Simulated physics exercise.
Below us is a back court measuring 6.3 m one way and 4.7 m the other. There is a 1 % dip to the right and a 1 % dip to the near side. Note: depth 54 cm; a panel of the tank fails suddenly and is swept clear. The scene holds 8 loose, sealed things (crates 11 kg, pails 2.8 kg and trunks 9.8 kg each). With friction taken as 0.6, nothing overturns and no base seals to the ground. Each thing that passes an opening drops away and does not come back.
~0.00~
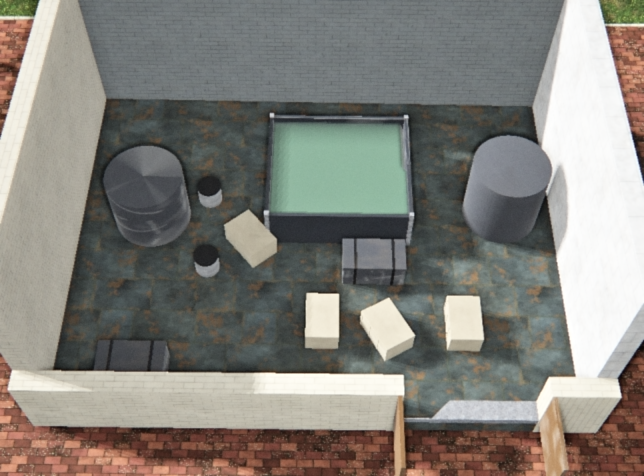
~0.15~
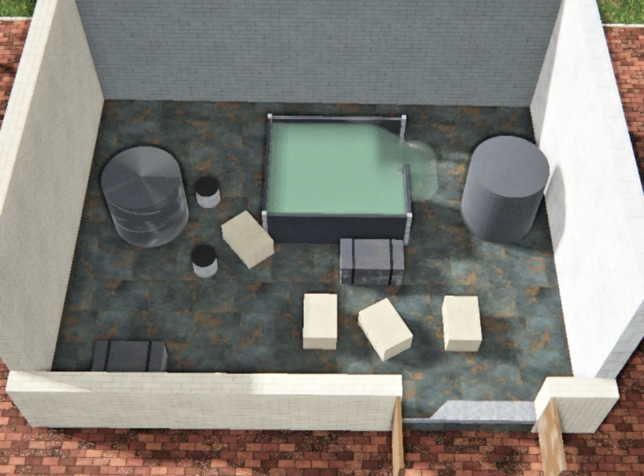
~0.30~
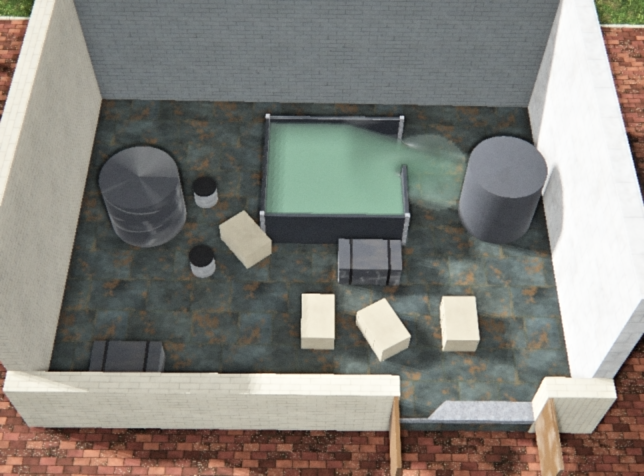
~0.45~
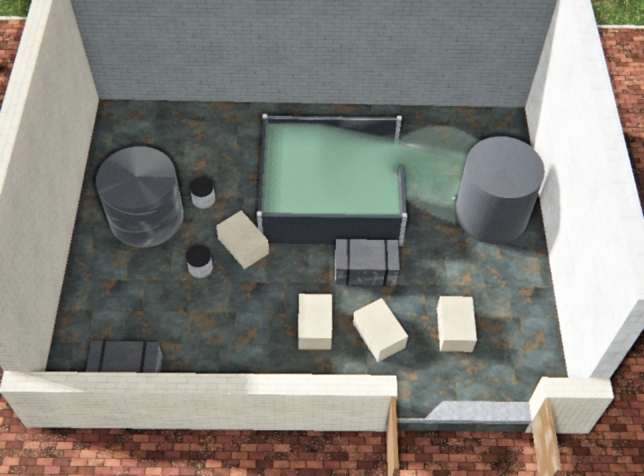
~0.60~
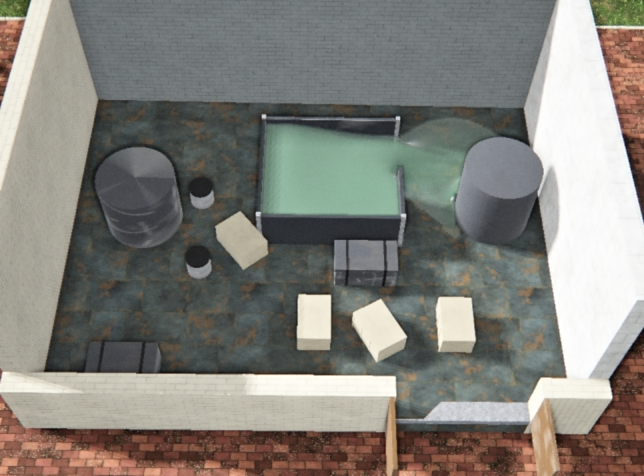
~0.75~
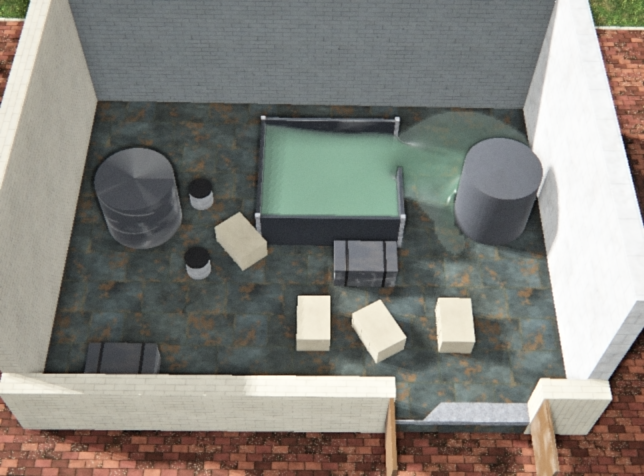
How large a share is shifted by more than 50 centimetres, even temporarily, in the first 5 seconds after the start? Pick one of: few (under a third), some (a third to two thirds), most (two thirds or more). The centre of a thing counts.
Few.
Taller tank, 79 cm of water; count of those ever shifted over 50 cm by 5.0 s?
Then the count would be 1.
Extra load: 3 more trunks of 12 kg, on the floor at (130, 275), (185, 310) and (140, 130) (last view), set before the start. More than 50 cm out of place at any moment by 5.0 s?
Taking them one by one: It stays within, then it stays within, then it stays within.
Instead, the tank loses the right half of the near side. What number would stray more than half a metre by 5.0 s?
5.
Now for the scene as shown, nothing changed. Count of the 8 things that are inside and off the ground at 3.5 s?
Then: 0.
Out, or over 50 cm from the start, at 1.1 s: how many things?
I count 0.
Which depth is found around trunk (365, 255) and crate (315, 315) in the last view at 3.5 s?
Around 1 cm and 0 cm.
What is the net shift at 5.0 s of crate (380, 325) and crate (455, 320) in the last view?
Shifts in order: 0 cm; 20 cm.
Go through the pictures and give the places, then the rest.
In the first frame, a crate at (250, 232) rests on the ground; a crate at (465, 317), on the bottom; water covers 3.0 m2; 0 of 8 have shifted.
In the second frame, a crate at (247, 233), on the bottom; a crate at (463, 318), on the bottom; water covers 3.4 m2; 0 of 8 have shifted.
In the third frame, a crate at (245, 233), on the bottom; a crate at (461, 318), on the bottom; 4.0 m2 under water; 0 of 8 have shifted.
In the fourth frame, a crate at (242, 233) rests on the ground; a crate at (458, 318) rests on the ground; water covers 4.6 m2; 0 of 8 have shifted.
In the fifth frame, a crate at (241, 234) rests on the ground; a crate at (457, 319), on the bottom; water covers 5.2 m2; 0 of 8 have shifted.
In the sixth frame, a crate at (240, 234), on the bottom; a crate at (456, 319), on the bottom; 5.7 m2 under water; 0 of 8 have shifted.
After 1.1 s 0 of 8 are over 50 cm from their spots; 0 afloat.
After 2.2 s 0 of 8 are over 50 cm from their spots; 0 afloat.
After 3.5 s 0 of 8 are over 50 cm from their spots; 0 afloat.
After 5.0 s 0 of 8 are over 50 cm from their spots, and 0 have been at some point; 0 afloat.
